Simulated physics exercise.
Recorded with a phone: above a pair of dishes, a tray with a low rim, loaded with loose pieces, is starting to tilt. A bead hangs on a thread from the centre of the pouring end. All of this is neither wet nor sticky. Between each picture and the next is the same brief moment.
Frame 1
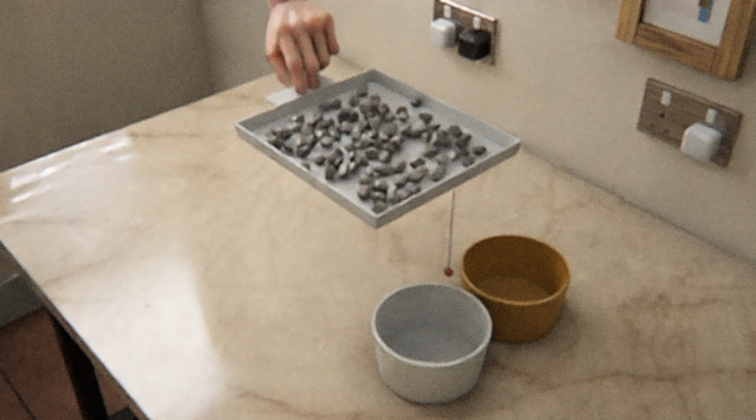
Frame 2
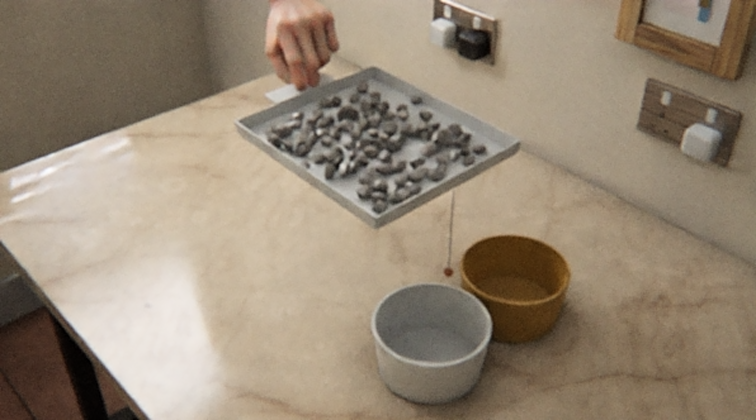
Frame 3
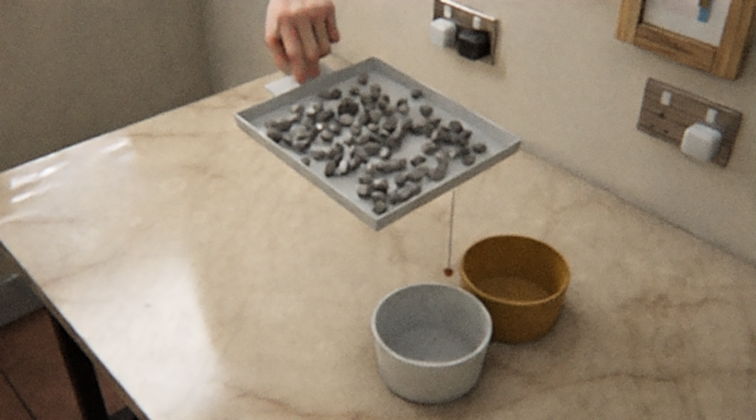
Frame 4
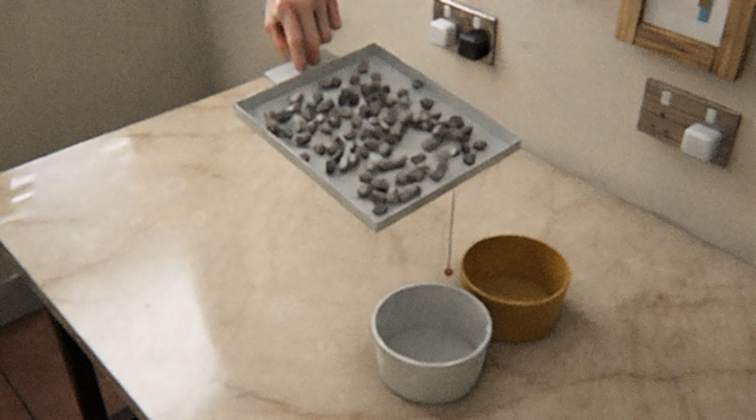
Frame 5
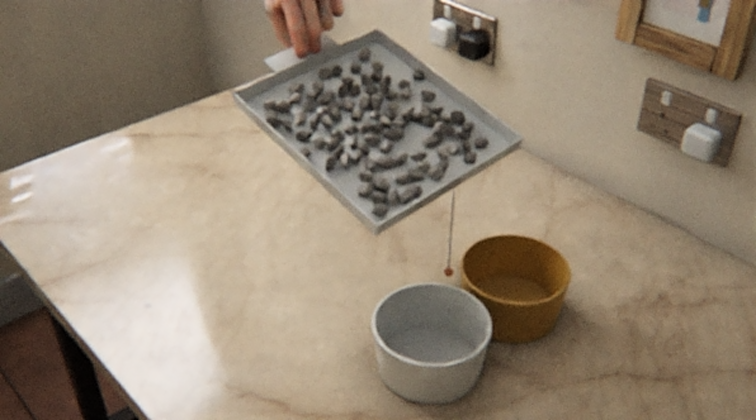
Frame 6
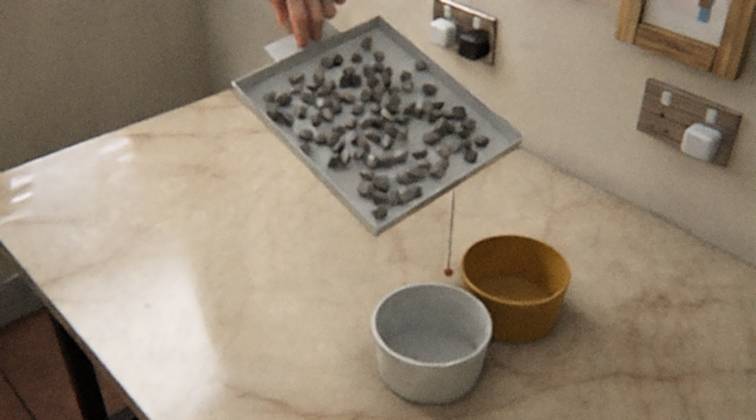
On a marble-topped table, a hand gradually raising the back of a gravel-covered tray above a pale bowl and a mustard one.
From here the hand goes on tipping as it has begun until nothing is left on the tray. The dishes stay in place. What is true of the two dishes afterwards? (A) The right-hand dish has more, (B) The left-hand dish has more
Option B: The left-hand dish has more.
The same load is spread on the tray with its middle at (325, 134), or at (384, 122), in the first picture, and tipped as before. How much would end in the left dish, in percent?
Close to 80 per cent, followed by close to 80 per cent.
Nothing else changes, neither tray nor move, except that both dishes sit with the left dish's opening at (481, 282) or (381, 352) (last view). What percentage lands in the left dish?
I'd expect some 20 percent, and then some 50 percent.
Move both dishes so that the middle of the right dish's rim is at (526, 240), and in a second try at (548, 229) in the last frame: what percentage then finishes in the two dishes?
First placement near 30 percent, second near 20 percent.
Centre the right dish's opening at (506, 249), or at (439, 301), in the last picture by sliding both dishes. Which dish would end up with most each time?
One: The left-hand dish. Two: The dish on the right.
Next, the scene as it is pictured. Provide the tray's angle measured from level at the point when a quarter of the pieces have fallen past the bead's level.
Close to 85° of tilt at that moment.
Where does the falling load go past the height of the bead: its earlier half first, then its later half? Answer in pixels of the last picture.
Half one: (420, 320), half two: (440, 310).
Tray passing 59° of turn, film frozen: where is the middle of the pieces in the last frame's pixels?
Look close to (415, 167) in the last picture.
Shortly afterwards, tray tipped steeply; all but a few on the tray; only a few in the air.
Next, tray tipped right over; near half on the tray; near a third in the left dish; a little outside both; a little in the air.
Some moments later, tray tipped past a quarter turn; only a few on the tray; the bulk in the left dish; a little in the right dish; near a quarter outside both.
In the end, tray tipped past a quarter turn; the bulk in the left dish; a little in the right dish; near a quarter outside both.
